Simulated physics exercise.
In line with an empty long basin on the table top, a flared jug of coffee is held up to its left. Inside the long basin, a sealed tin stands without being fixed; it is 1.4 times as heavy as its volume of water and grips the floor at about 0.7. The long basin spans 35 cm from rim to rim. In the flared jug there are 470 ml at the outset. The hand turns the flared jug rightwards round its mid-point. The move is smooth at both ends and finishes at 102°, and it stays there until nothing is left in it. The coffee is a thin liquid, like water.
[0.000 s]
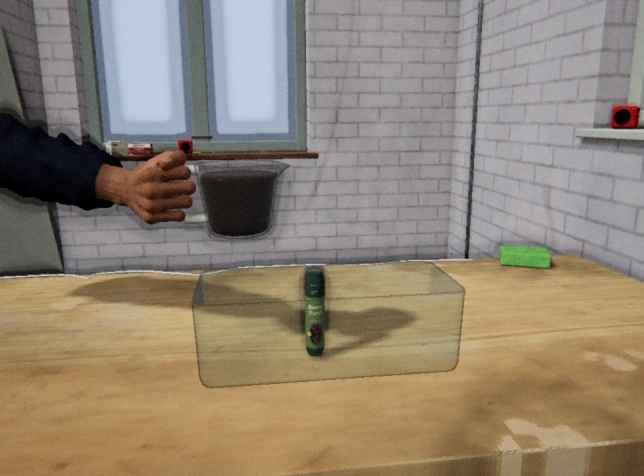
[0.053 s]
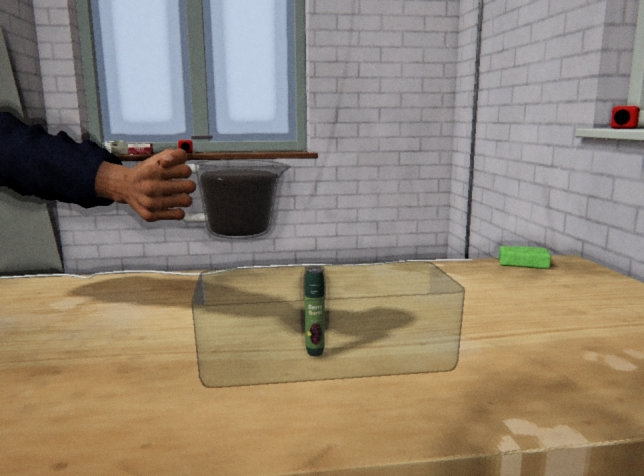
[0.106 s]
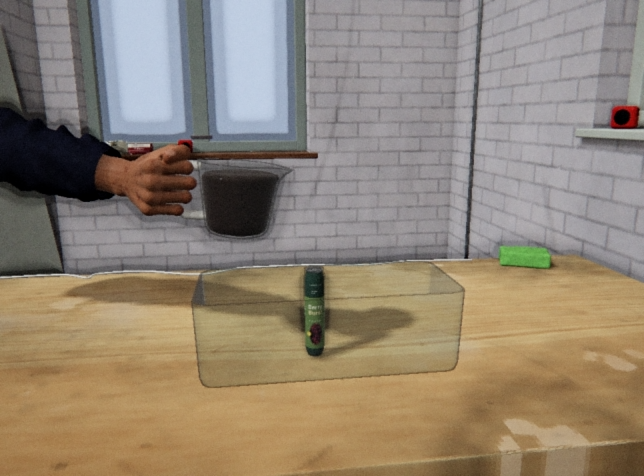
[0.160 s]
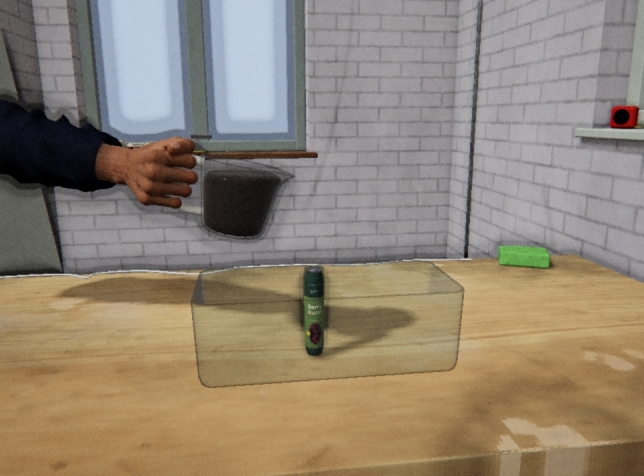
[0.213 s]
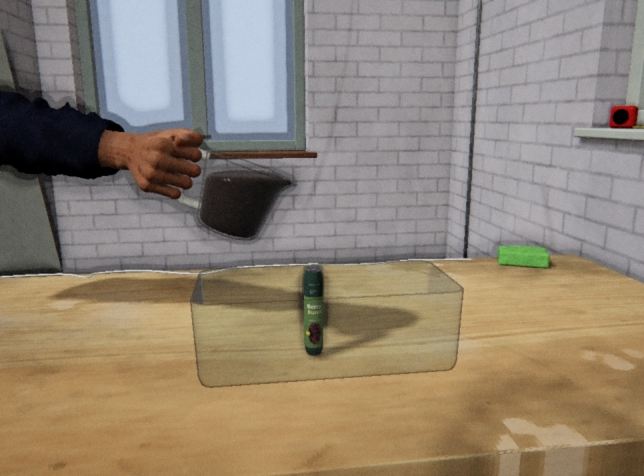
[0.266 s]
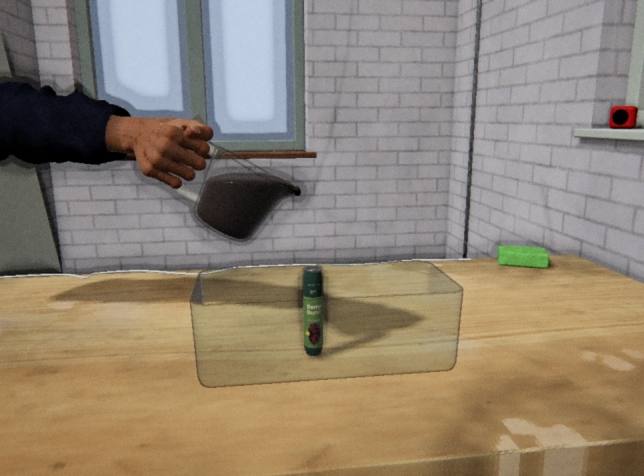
A hand slowly tilts a jug of dark liquid rightwards above a clear basin holding a green tin.
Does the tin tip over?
It ends up tipped.
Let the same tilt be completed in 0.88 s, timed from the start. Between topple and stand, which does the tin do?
The tin tumbles.
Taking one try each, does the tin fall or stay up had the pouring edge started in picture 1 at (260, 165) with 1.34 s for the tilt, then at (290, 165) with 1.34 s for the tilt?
The tin overturns the first time and stays vertical the second time.
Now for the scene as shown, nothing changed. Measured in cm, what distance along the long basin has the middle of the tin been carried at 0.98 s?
Estimate: Around 6 cm.
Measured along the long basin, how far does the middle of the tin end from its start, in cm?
The tin's middle ends up about 8.0 cm along the basin.
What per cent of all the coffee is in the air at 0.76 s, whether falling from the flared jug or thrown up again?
Something like 7 per cent of the total.
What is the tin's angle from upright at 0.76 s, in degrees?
Tilt: Around 5°.
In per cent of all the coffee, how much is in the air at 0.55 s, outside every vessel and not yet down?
Roughly 28 percent.
After 0.55 s the tilt is 89° and 43 per cent is still to pour; the tin stands where it began.
After 0.76 s the tilt is 102° and 6 per cent is still to pour; the tin leans 6°.
After 0.98 s the tilt is 102° and 0 per cent is still to pour; the tin leans 55°.
After 1.22 s the tilt is 102° and 0 per cent is still to pour; the tin lies on its side.
In the end the tin lies on its side.
